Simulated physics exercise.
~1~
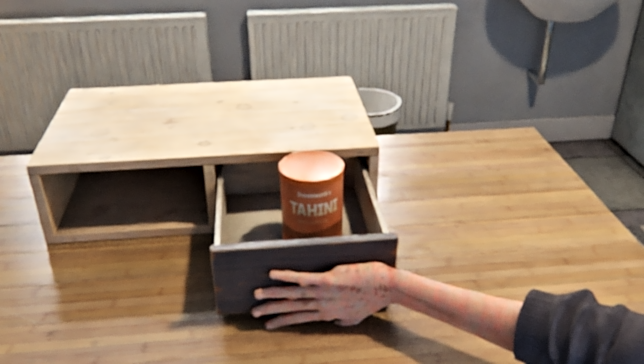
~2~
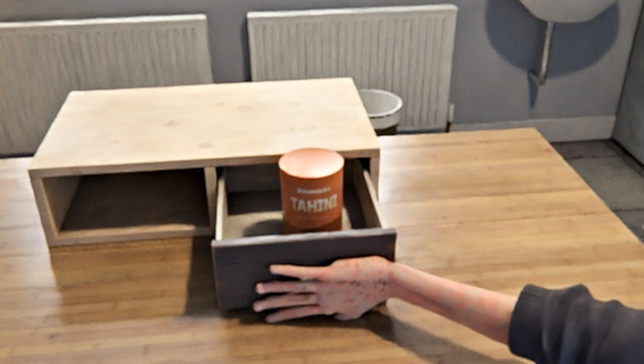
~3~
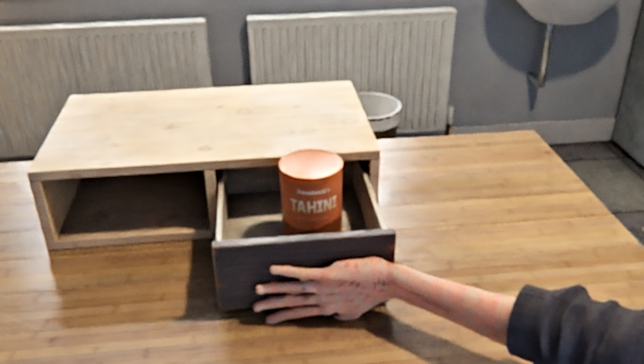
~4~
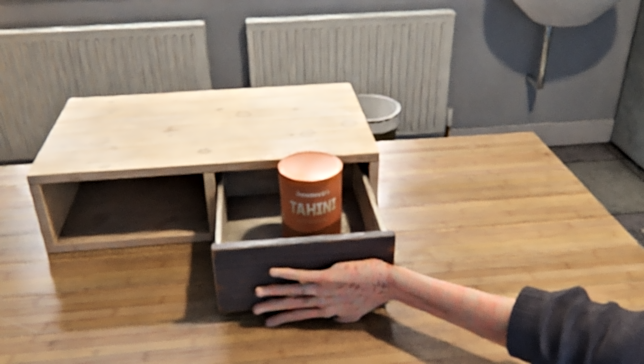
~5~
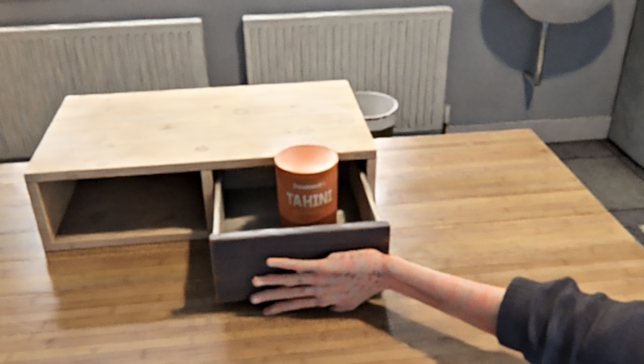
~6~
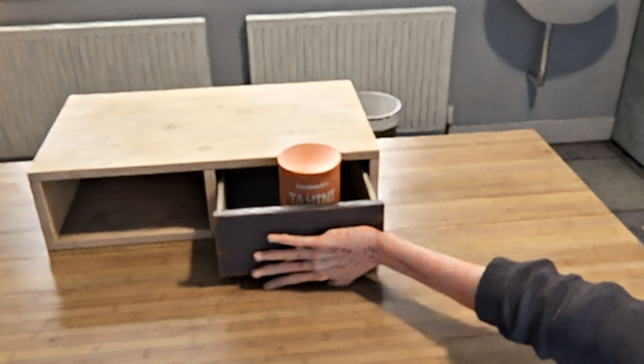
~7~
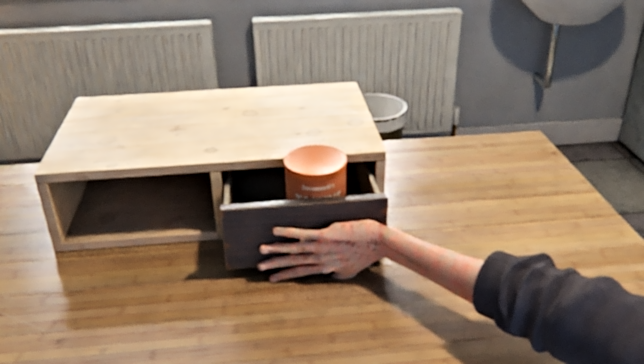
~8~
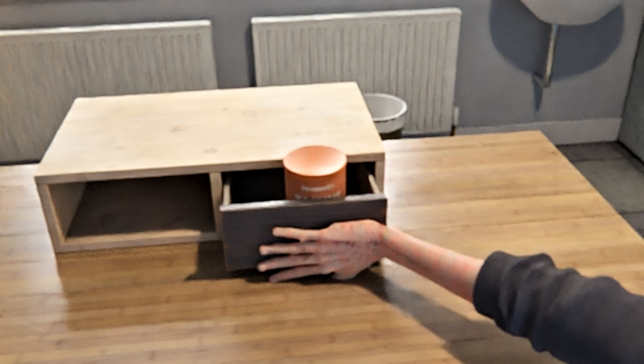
A dark-fronted drawer, pulled out from the right side of a low wooden cabinet, holds an upright orange tub labelled tahini. A hand reaching in from the right rests against its front, and at first the drawer barely shifts. Then the hand pushes slowly and the drawer slides partway in, carrying the tub back with it. As it goes, the front hides more of the tub, whose top still stands above the edge. The drawer then stops, jammed and still partly open, with the hand against it and the tub upright inside.
